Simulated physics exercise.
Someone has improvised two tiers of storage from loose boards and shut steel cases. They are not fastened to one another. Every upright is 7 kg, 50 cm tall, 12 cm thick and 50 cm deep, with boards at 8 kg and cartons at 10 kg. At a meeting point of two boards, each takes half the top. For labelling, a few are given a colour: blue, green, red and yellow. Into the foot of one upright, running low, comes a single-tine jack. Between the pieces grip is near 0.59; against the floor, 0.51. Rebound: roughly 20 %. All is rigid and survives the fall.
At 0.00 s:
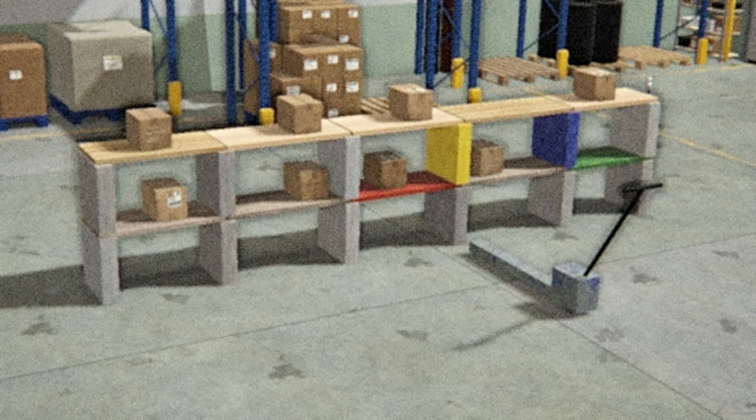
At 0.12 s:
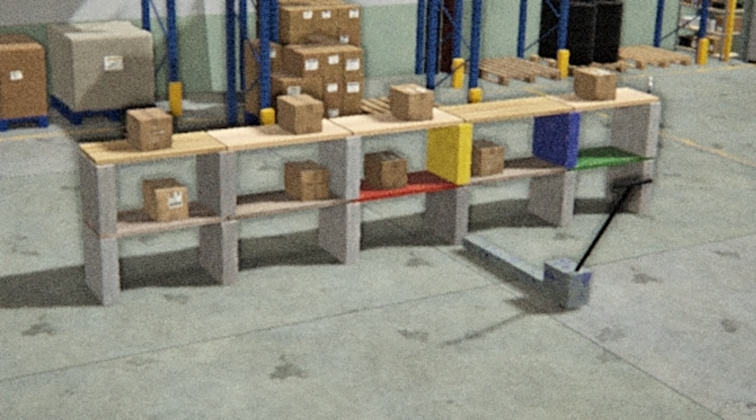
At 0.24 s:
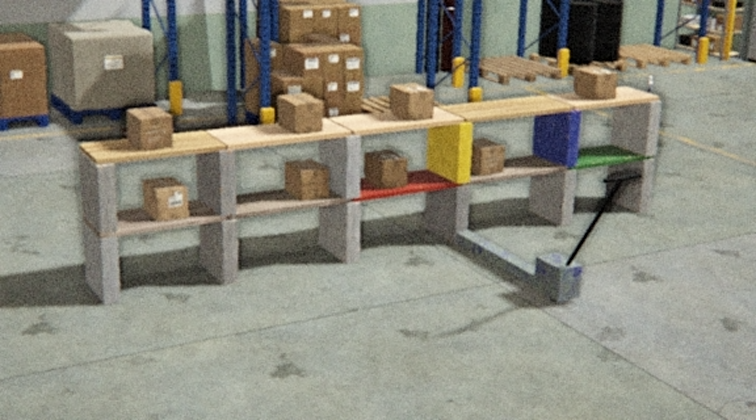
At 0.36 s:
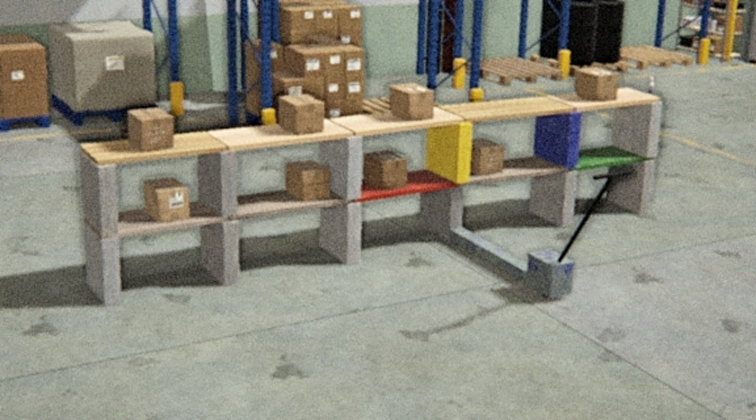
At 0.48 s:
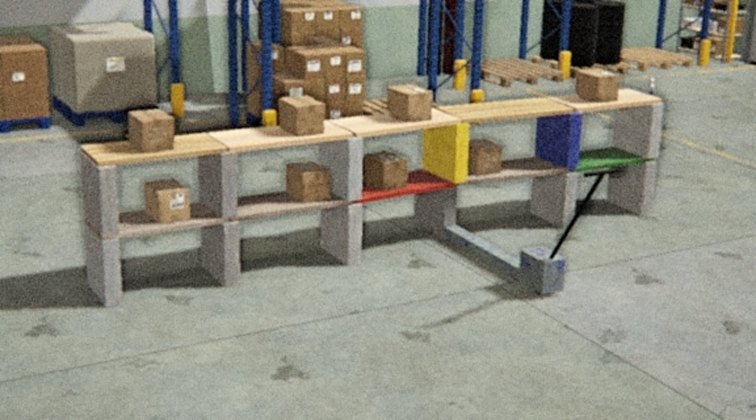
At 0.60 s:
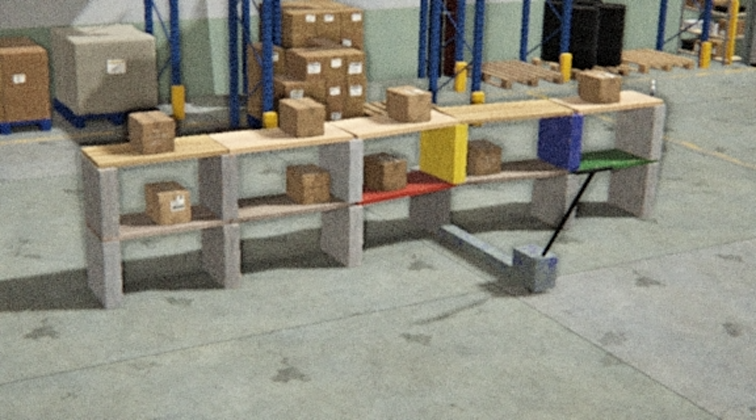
A low single-pronged jack sliding in under a long two-tier shelf of boards and cartons, nudging the yellow upright slightly left.
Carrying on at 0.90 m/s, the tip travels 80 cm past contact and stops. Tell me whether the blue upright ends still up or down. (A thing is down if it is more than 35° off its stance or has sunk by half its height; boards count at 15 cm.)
At the finish it counts as down.
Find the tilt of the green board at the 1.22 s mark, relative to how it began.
Close to 5° of tilt compared with the start.
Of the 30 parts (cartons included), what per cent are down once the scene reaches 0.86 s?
0 %.
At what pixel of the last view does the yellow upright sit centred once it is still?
Near pixel (418, 138).
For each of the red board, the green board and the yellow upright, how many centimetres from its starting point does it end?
About: Red 30, green 70, yellow 50.
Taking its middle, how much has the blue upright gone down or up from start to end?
65 centimetres lower, roughly.
After 0.86 s, none of the 30 pieces down, 16 disturbed; blue upright 42 mm from its place; green board 7 cm from its place.
After 1.22 s, 2 of the 30 pieces down; blue upright 14° from how it stood; green board 5° from how it stood.
After 1.74 s, 9 of the 30 pieces down; blue upright 66° from how it stood; green board 4° from how it stood, 37 cm lower.
After 2.30 s, 9 of the 30 pieces down; blue upright 72° from how it stood, 63 cm lower; yellow upright 50 cm from its place.
In the end (3.3 s), 9 of the 30 pieces down; blue upright 74° from how it stood, 65 cm lower; yellow upright 50 cm from its place; red board 26 cm from its place. From the last view, middles, blue upright near (575, 202), yellow upright near (418, 138).
